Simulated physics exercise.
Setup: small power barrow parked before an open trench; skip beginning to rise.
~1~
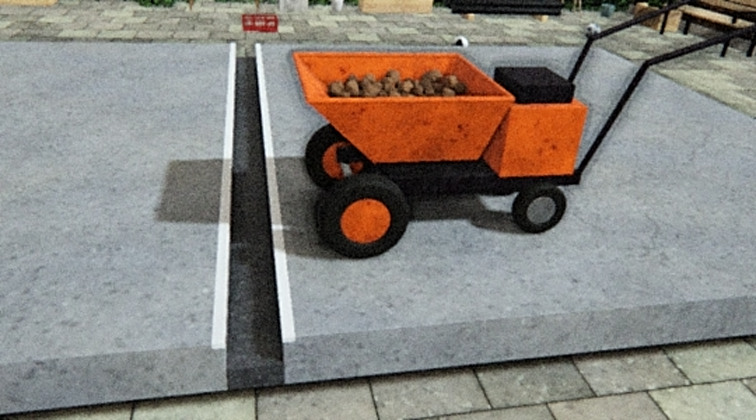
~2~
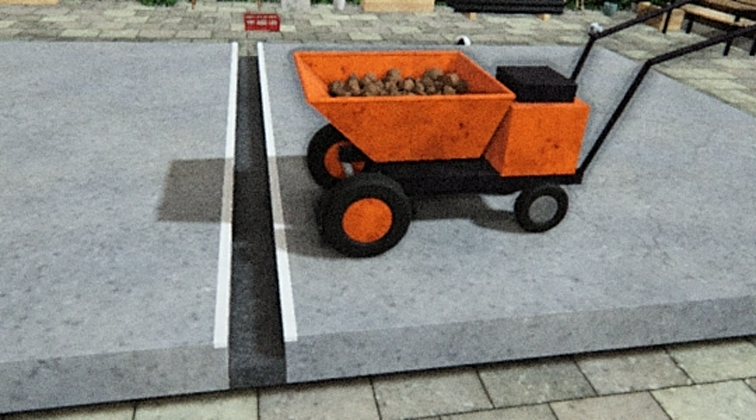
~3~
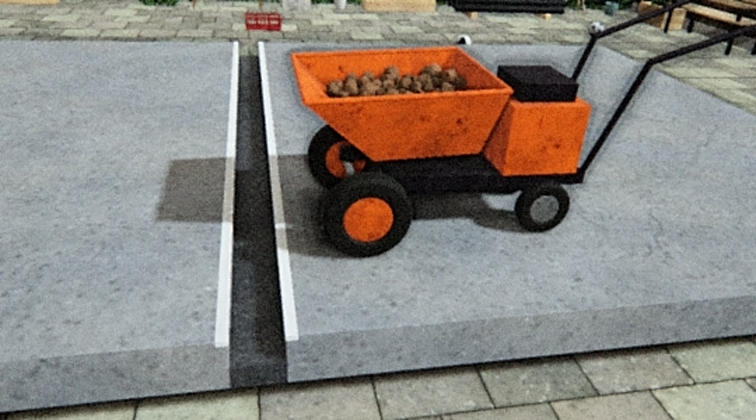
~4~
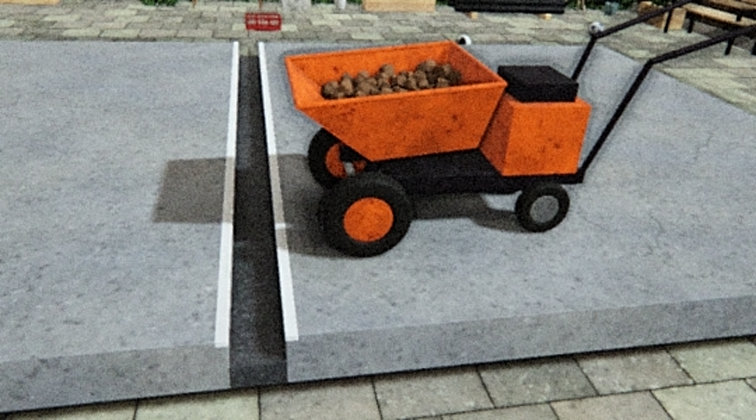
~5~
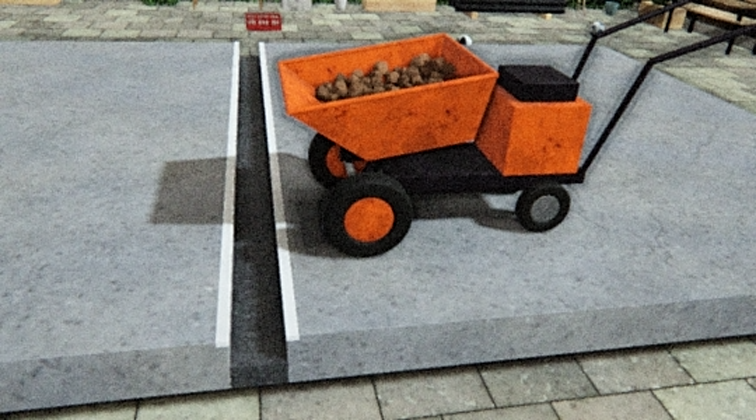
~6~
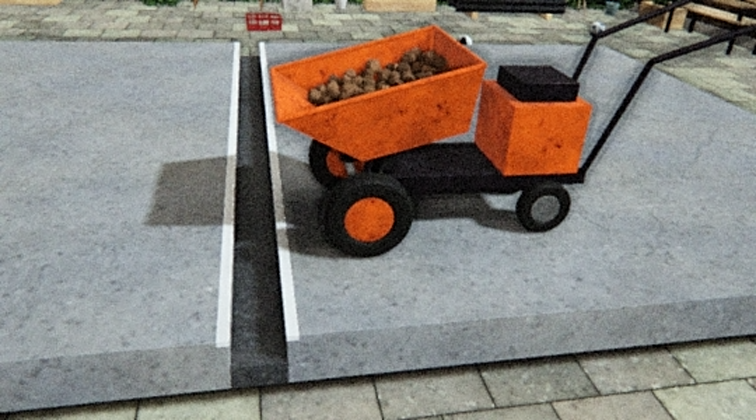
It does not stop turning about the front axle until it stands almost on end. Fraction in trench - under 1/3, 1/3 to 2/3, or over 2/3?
Under 1/3.
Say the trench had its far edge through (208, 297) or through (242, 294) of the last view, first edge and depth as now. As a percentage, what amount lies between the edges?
The first case gives close to 20 per cent and the second close to 0 per cent.
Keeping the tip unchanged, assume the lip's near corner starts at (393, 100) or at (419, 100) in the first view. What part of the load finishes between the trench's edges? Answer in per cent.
60 and 50 in a hundred, in that order.
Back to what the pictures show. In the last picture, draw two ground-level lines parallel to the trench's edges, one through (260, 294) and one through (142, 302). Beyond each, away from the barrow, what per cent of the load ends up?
Close to 100 and 50 per cent respectively.
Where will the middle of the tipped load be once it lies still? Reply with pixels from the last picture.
Somewhere close to (158, 222) in the last picture.
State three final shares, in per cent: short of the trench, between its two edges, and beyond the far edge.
I'd put short at close to 0, between at close to 0 and beyond at close to 95 per cent.
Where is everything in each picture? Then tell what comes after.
The first picture shows lip of the skip (309, 101), level; top of the load (403, 99), clay clods; first edge of the trench (284, 292); far edge (220, 297), the trench under half as wide as the skip, and about half as deep as wide.
The second picture shows lip of the skip (309, 101), level; top of the load (417, 90).
The third picture shows lip of the skip (306, 103), tipped barely; top of the load (427, 90).
The fourth picture shows lip of the skip (298, 107), tipped a little; top of the load (422, 87).
The fifth picture shows lip of the skip (289, 113), tipped a little; top of the load (439, 86).
The sixth picture shows lip of the skip (279, 121), tipped clearly; top of the load (418, 80); first edge of the trench (288, 291); far edge (224, 295).
Just after the last frame, skip tipped steeply; every one in the skip.
A moment on, skip tipped steeply; the larger part in the skip; about a tenth beyond it; just a few falling.
Further on, skip tipped right over; about a tenth in the skip; the larger part beyond it.
When it is over, skip tipped right over; just a few in the skip; just a few in or heaped over the trench; almost all beyond it.
